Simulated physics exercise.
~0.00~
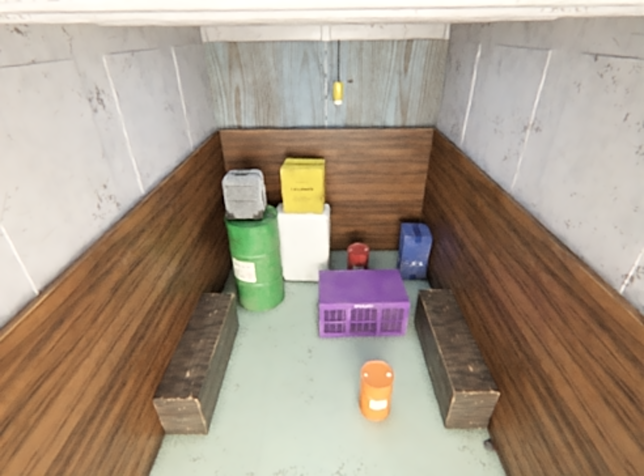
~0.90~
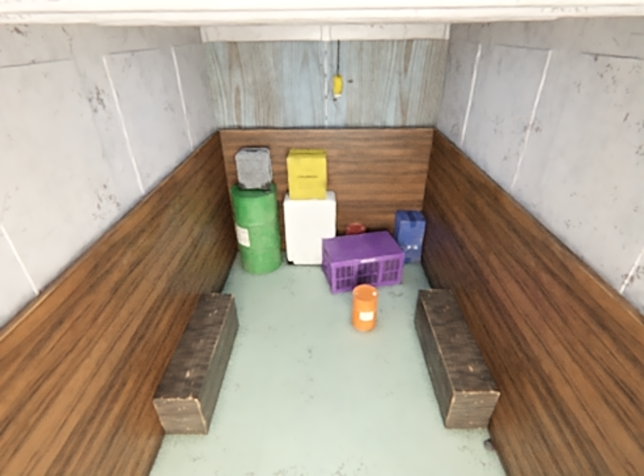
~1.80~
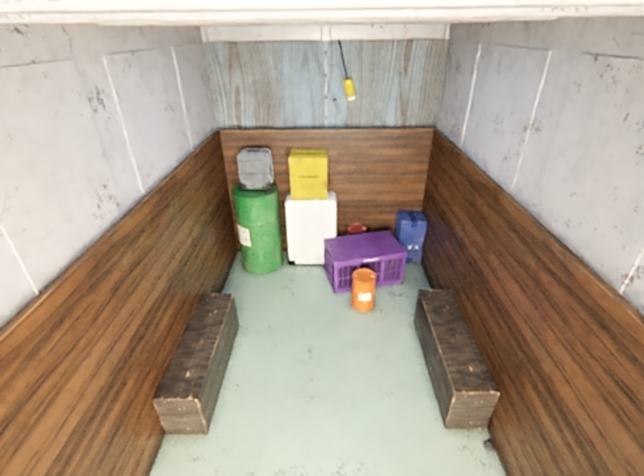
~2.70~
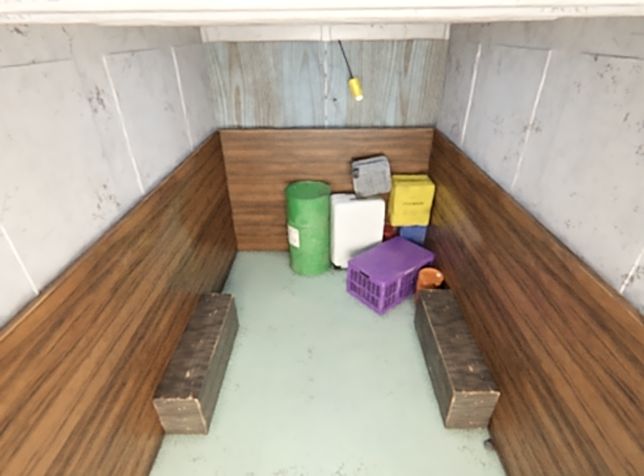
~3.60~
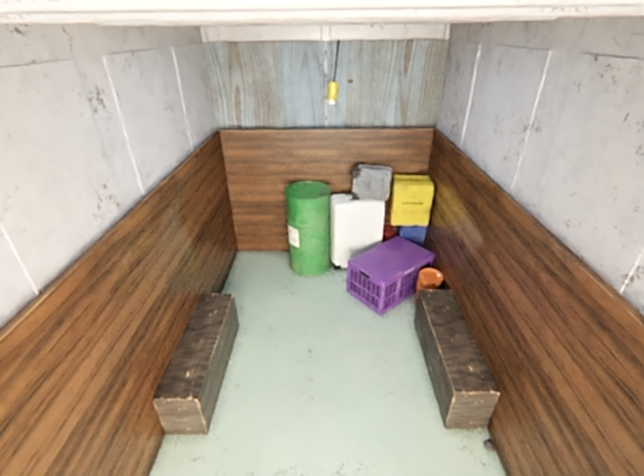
Loose containers slide forward, then shift right in a van bay, ending bunched near the right wall.
